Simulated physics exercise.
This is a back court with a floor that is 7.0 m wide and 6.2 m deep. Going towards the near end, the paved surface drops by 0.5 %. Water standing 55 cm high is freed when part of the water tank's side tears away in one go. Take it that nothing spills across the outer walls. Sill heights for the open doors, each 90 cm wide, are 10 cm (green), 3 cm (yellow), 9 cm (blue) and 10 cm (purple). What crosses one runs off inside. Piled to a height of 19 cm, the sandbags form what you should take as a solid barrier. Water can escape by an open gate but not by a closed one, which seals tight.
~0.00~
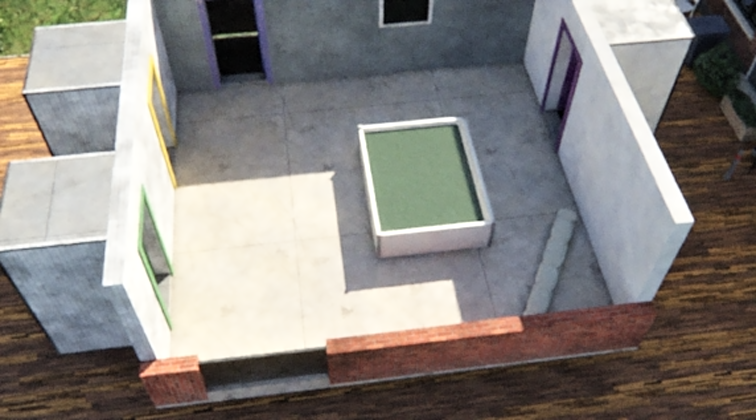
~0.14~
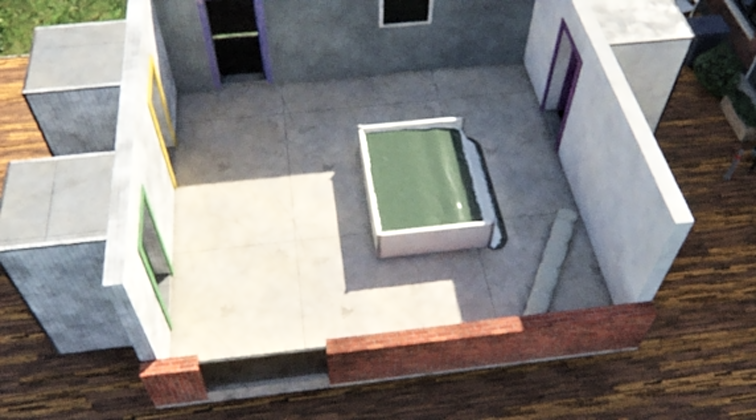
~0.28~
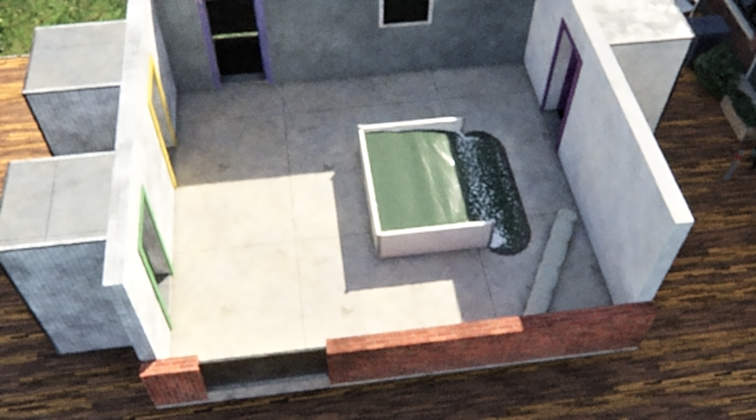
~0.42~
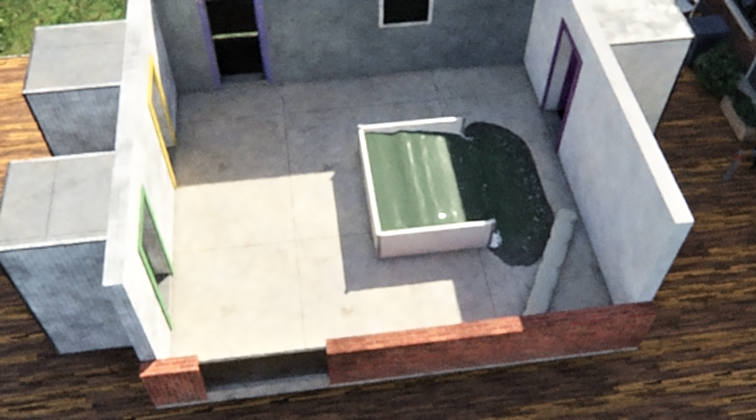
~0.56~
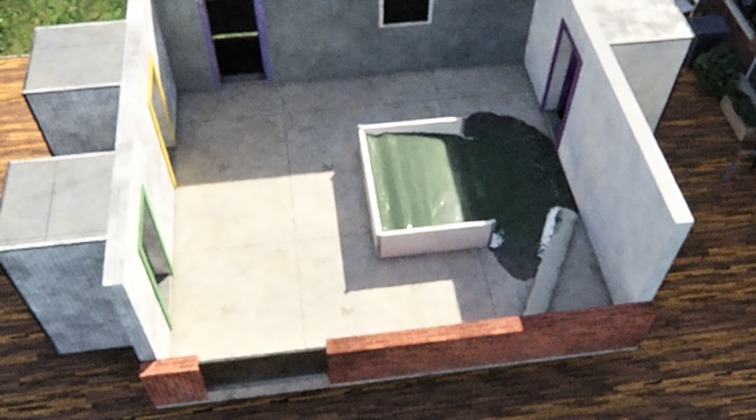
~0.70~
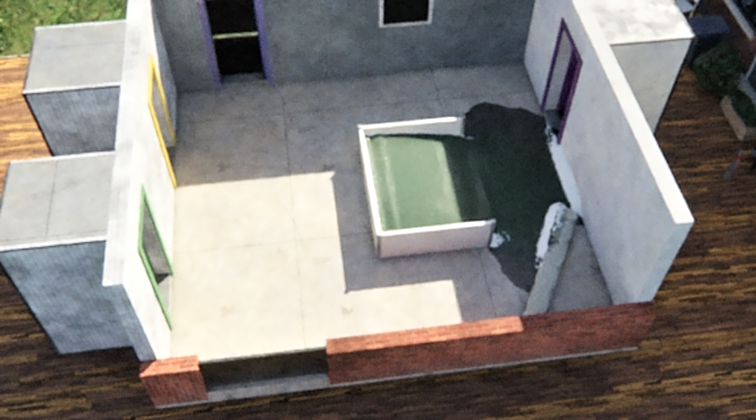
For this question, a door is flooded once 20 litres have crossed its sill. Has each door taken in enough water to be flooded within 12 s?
The green door has not; the yellow door has; the blue door has not; the purple door has.
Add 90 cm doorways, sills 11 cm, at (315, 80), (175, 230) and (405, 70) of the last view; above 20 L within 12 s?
In turn: Short of it, short of it, short of it.
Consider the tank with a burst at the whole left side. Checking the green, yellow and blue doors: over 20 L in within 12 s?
Then green would come out on the high side, yellow on the high side and blue on the low side.
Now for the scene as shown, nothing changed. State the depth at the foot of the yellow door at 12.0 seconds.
Depth: Approx. 5.5 cm.
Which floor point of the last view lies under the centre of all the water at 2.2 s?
Close to (496, 189) in the last picture.
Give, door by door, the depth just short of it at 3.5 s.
Depths: Green door 0 cm, yellow door 0 cm, blue door 0 cm, purple door 15 cm.
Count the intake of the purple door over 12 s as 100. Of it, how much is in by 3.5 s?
That works out near 95%.
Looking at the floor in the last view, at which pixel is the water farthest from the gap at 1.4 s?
Point: Roughly (524, 75).
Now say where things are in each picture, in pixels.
Still water, 55 cm deep, in the water tank at (423, 176), in the first frame.
Water pours out at (473, 183) and has run 1.2 m, to (493, 248); typically 7 cm deep outside, 55 cm at the water tank's back, in the second frame.
Water pours out at (473, 185) and has run 1.4 m, to (519, 248); typically 10 cm deep outside, 55 cm at the water tank's back, in the third frame.
The front is at (529, 259), 1.7 m from the gap at (473, 186); 3.1 m2 of floor is under water; 55 cm left at the back of the water tank, in the fourth frame.
The front is at (512, 121), 1.9 m from the gap at (473, 186); 4.5 m2 of floor is under water; 50 cm left at the back of the water tank, in the fifth frame.
Water pours out at (473, 186) and has run 2.3 m, to (544, 120); typically 9 cm deep outside, 46 cm at the water tank's back, in the sixth frame.
After 1.4 s water covers 15 % of the floor and is deepest (44 cm) near (571, 202); green door not reached, yellow door not reached, blue door not reached, purple door 26 cm at the sill, 34 L in.
After 2.2 s water covers 25 % of the floor and is deepest (34 cm) near (556, 220); green door not reached, yellow door not reached, blue door not reached, purple door 25 cm at the sill, 103 L in.
After 3.5 s water covers 40 % of the floor and is deepest (26 cm) near (513, 70); green door not reached, yellow door not reached, blue door not reached, purple door 15 cm at the sill, 156 L in.
After 7.0 s water covers 90 % of the floor and is deepest (16 cm) near (561, 335); green door 7 cm at the sill, 0 L in, yellow door 7 cm at the sill, 9 L in, blue door 2 cm at the sill, 0 L in, purple door 9 cm at the sill, 164 L in.
After 12.0 s water covers 95 % of the floor and is deepest (12 cm) near (583, 332); green door 5 cm at the sill, 0 L in, yellow door 6 cm at the sill, 51 L in, blue door 5 cm at the sill, 0 L in, purple door 4 cm at the sill, 164 L in.
